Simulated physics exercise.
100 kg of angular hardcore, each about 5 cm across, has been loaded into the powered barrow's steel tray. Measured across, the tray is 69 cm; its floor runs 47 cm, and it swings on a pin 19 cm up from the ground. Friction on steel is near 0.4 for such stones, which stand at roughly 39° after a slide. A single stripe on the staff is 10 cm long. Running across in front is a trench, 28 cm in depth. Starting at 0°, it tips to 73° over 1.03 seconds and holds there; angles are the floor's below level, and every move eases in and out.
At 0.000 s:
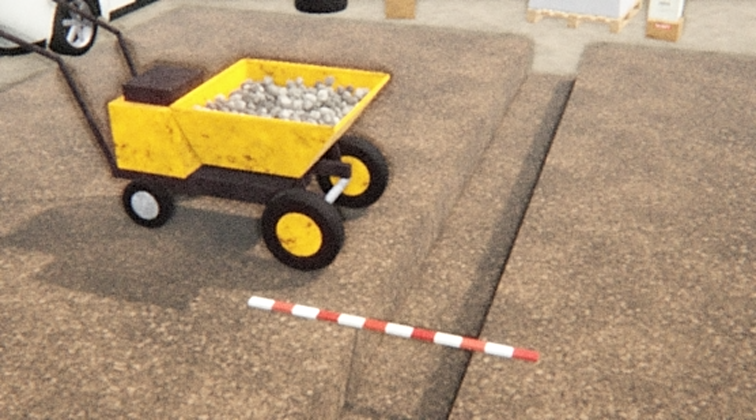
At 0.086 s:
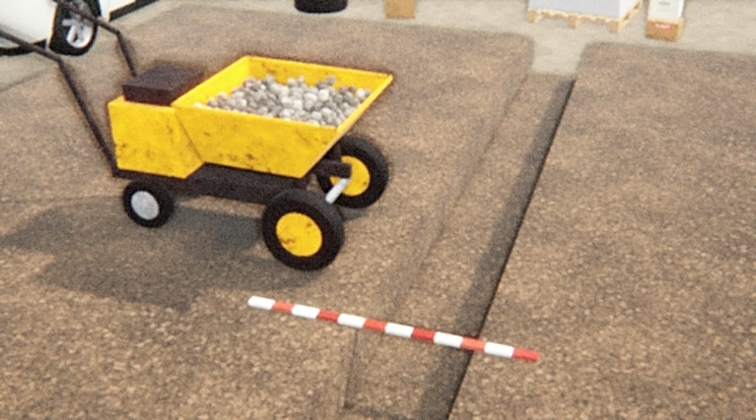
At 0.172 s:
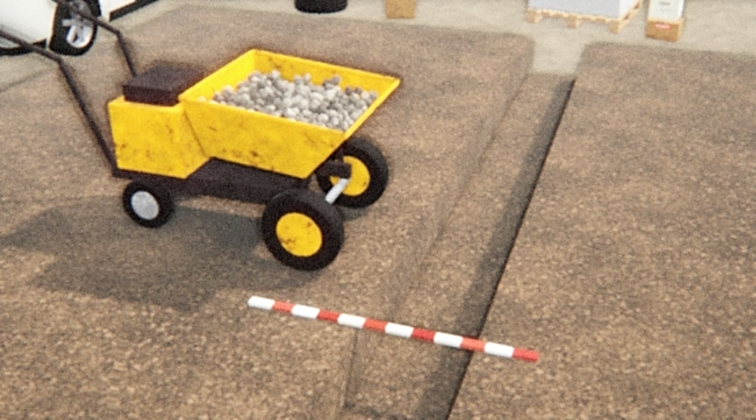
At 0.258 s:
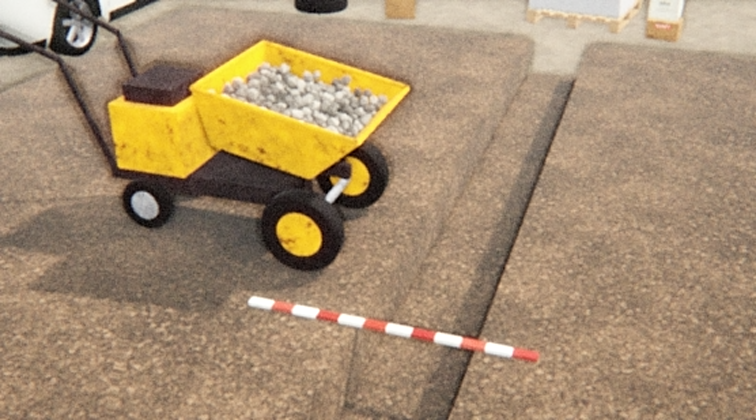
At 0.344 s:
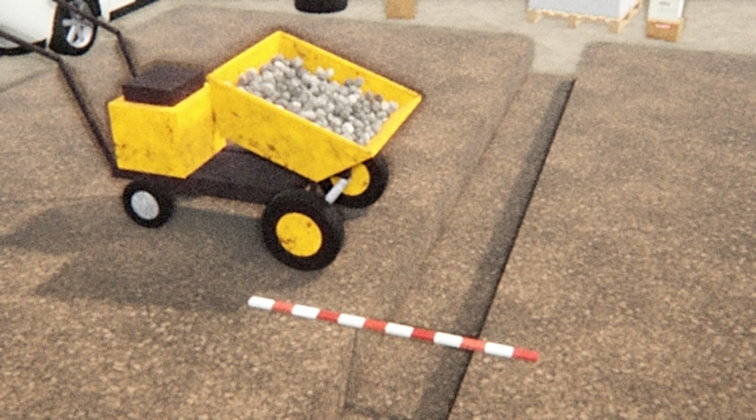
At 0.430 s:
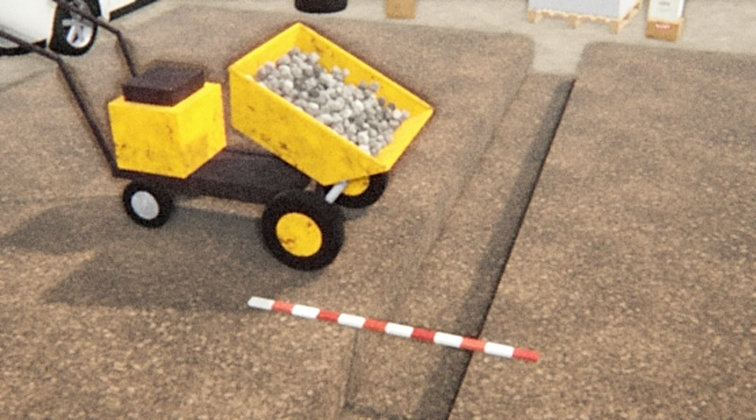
A paved brown yard is seen from above at an angle, with a narrow trench running across it and pallets, boxes and part of a white vehicle along the top edge. A yellow powered barrow with black wheels stands at left, its tray full of grey stones, near a red-and-white striped staff on the ground. The tray tilts forward to the right, slowly then faster, its rear rising as the stones shift slightly, while the camera stays still.
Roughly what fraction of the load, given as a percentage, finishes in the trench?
Some 97 per cent of the stones.
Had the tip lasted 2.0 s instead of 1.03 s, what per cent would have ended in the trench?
Roughly 100 per cent would.
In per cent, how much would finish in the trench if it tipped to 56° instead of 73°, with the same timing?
Then about 15 per cent.
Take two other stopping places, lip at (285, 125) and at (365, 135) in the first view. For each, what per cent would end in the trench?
Roughly 100 in a hundred, then 75 in a hundred.
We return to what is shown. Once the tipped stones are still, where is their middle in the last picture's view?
Their centre sits close to (466, 294).
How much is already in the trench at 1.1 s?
30 per cent or so by then.
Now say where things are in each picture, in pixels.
Lip at (335, 130), floor tilted 0°, highest stones at (297, 93), in the first picture.
The tray is at 1°, its lip at (338, 131); the top of the load is at (298, 92); the stones move at 0.2 m/s on average, in the second picture.
Lip at (346, 136), floor tilted 5°, highest stones at (276, 88); the stones move at 0.5 m/s on average, in the third picture.
The tray is at 11°, its lip at (358, 143); the top of the load is at (271, 77); the stones move at 0.6 m/s on average, in the fourth picture.
The tray is at 19°, its lip at (372, 154); the top of the load is at (277, 69); the stones move at 0.8 m/s on average, in the fifth picture.
The tray is at 28°, its lip at (386, 169); the top of the load is at (294, 62); the stones move at 0.8 m/s on average, in the sixth picture.
After 0.8 s the floor is at 61°; 100 % in the tray; the foremost stones are at (428, 208).
After 1.1 s the floor is at 73°; 72 % in the tray, 28 % in the trench; the foremost stones are at (498, 302).
After 1.5 s the floor is at 73°; 37 % in the tray, 60 % in the trench, 3 % past the trench; the foremost stones are at (586, 259).
After 3.4 s the floor is at 73°; 0 % in the tray, 97 % in the trench, 3 % past the trench; the foremost stones are at (602, 260).
